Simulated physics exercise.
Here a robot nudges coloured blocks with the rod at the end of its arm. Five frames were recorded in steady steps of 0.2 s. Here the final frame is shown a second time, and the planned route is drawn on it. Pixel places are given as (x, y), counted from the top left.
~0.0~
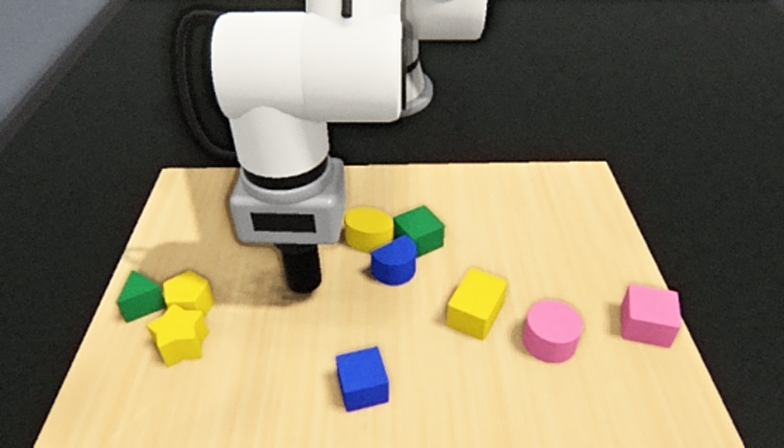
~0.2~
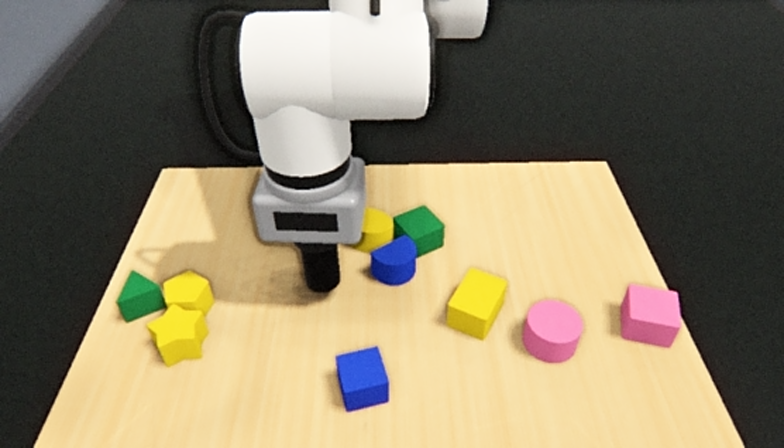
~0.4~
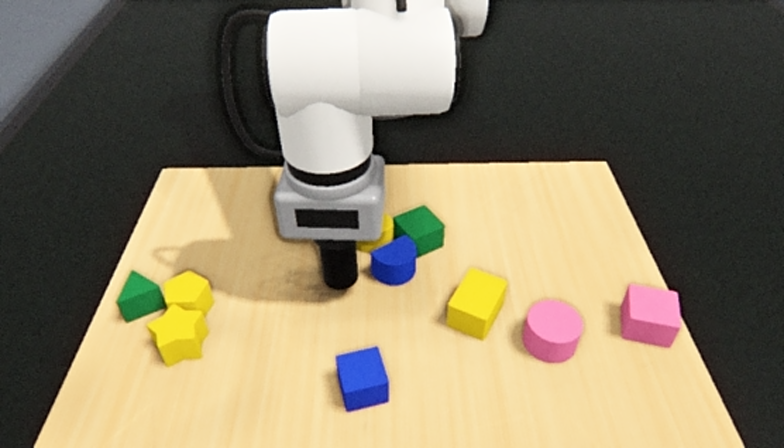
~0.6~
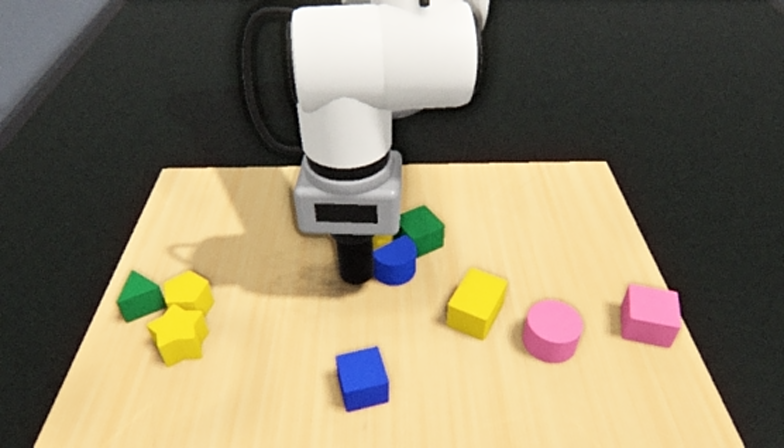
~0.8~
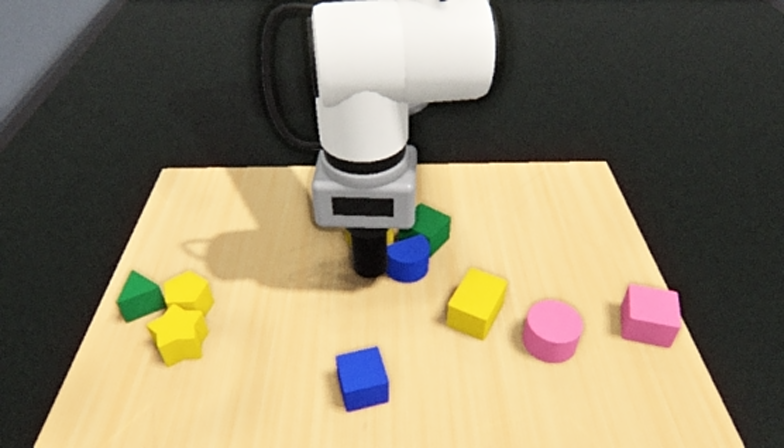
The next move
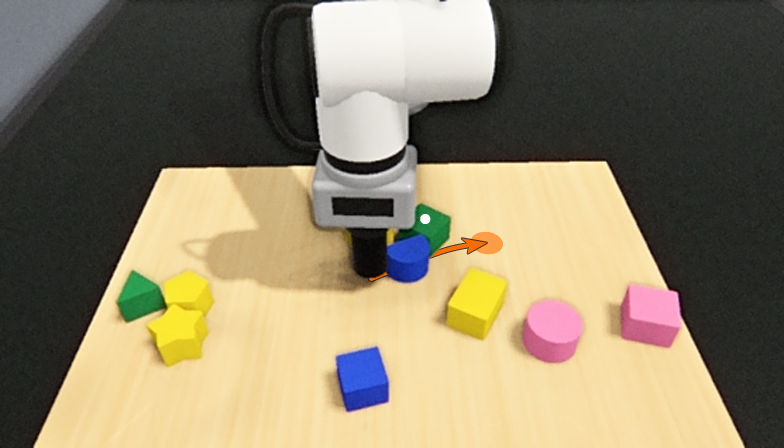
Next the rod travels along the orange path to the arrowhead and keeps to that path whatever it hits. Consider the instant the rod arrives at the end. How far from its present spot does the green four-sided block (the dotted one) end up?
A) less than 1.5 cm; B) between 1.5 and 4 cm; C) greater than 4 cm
It's B.
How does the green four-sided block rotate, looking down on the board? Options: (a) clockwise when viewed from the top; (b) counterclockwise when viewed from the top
Letter b.
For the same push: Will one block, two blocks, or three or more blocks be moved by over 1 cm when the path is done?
Blocks that move over 1 cm: Two.
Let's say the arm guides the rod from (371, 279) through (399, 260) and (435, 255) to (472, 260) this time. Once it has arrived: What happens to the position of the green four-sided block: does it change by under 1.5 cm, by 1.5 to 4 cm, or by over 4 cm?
The distance will be 1.5 to 4 cm.
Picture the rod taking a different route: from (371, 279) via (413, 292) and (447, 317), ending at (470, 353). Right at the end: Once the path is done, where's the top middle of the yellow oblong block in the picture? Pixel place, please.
Just about (500, 303).
The drawn path runs from (371, 279) over (428, 256) to (487, 243); the dot is on the green four-sided block.
The first path, step by step. One third of the way, rod at (412, 250); blue half-round block at (451, 243), turned 35° clockwise; green four-sided block at (431, 217), turned 25° anticlockwise.
Two thirds of the way, rod at (450, 237); blue half-round block at (484, 241), turned 80° clockwise; green four-sided block at (444, 205), turned 50° anticlockwise.
At the end, rod at (488, 230); yellow elliptical block not moved; blue half-round block at (510, 243), turned 140° clockwise; green four-sided block at (445, 204), turned 55° anticlockwise.
